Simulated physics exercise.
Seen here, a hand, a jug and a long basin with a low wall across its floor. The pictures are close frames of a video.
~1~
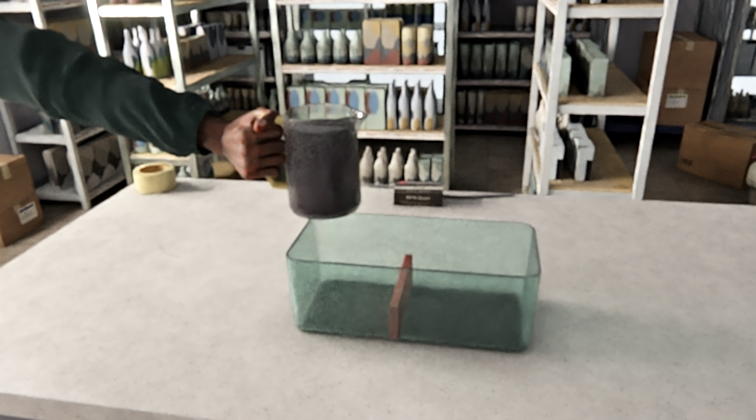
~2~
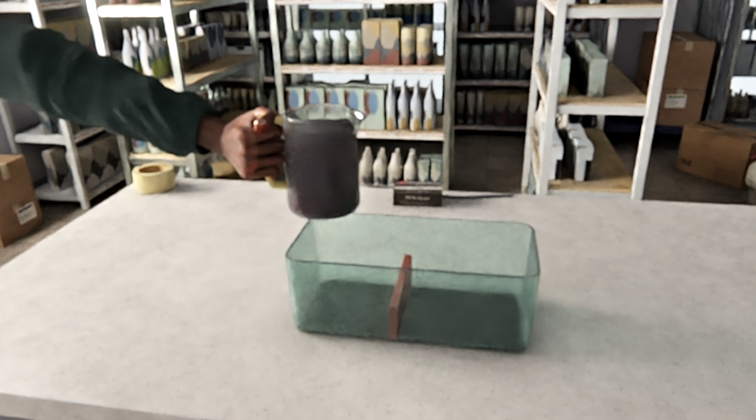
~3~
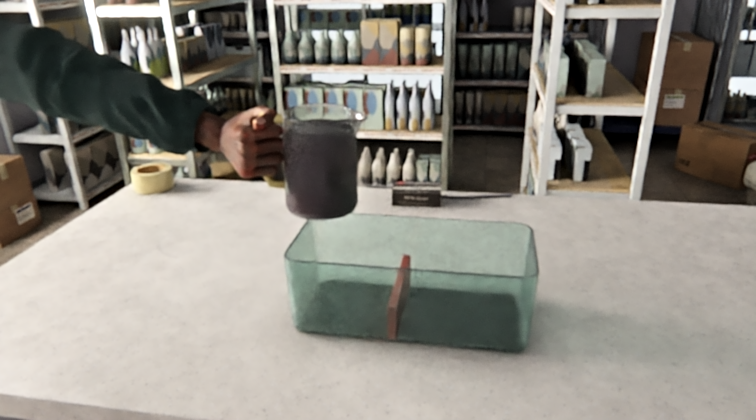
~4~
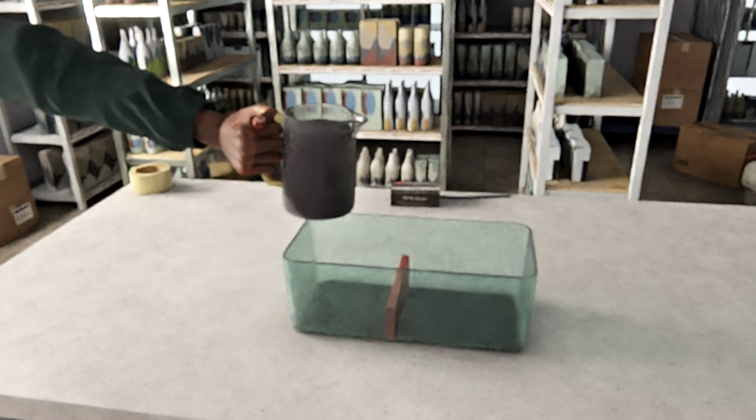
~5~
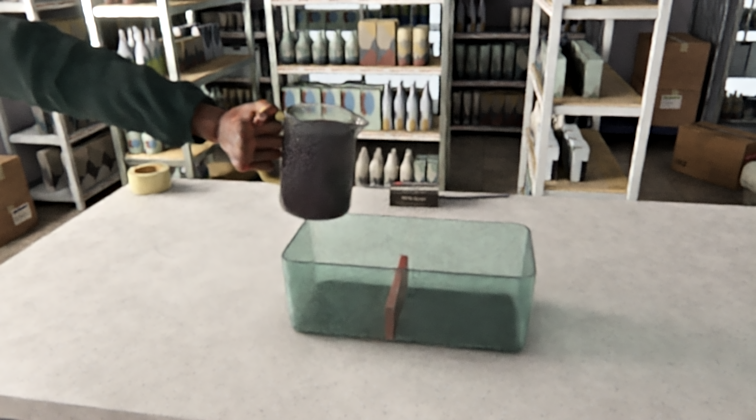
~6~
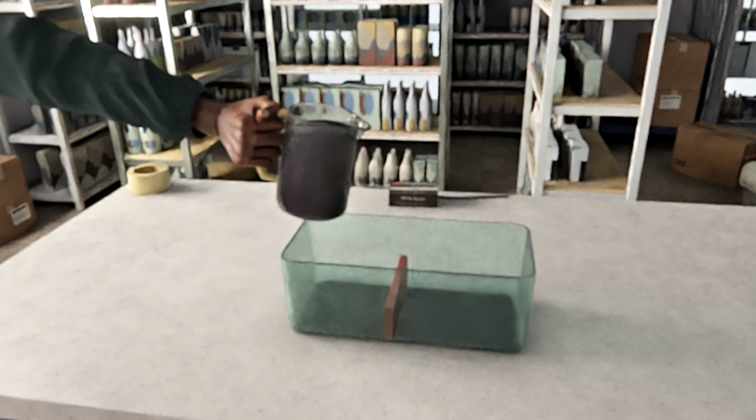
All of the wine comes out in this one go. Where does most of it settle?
The right-hand section gets the most.
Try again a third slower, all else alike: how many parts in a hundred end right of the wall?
Roughly 90 in a hundred.
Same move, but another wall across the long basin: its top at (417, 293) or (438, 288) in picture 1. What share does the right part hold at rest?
About 70 and 15 per cent.
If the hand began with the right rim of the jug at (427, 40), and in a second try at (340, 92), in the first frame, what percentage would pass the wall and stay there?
Near 75 % and 60 %.
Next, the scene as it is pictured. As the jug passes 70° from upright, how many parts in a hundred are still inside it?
Near 85 %.
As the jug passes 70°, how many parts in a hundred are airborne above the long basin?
Roughly 10 in a hundred.
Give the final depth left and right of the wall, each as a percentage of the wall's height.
Near 10 on the left, 50 on the right.
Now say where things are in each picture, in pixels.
In the first frame, it leans 0°; its right rim is at (367, 115); the wine meets the walls at (290, 126) and (356, 128); the long basin's rim runs from (300, 235) to (537, 250); the wall's top is at (402, 279).
In the second frame, it leans 0°; its right rim is at (367, 116); the wine meets the walls at (289, 126) and (356, 128).
In the third frame, it leans 2°; its right rim is at (367, 117); the wine meets the walls at (289, 125) and (355, 129).
In the fourth frame, it leans 4°; its right rim is at (368, 120); the wine meets the walls at (289, 126) and (355, 129).
In the fifth frame, it leans 8°; its right rim is at (369, 123); the wine meets the walls at (289, 127) and (356, 130).
In the sixth frame, it leans 12°; its right rim is at (371, 127); the wine meets the walls at (290, 129) and (359, 131).
A moment on, the tilt is 70° and 86 per cent is still to pour, 0 is left of the wall and 3 right of it.
Next, the tilt is 100° and 40 per cent is still to pour, 1 is left of the wall and 42 right of it.
Then the tilt is 102° and 9 per cent is still to pour, 3 is left of the wall and 83 right of it.
Later the tilt is 102° and 1 per cent is still to pour, 7 is left of the wall and 91 right of it.
At rest 8 per cent lies left of the wall, 91 right of it and 1 outside.
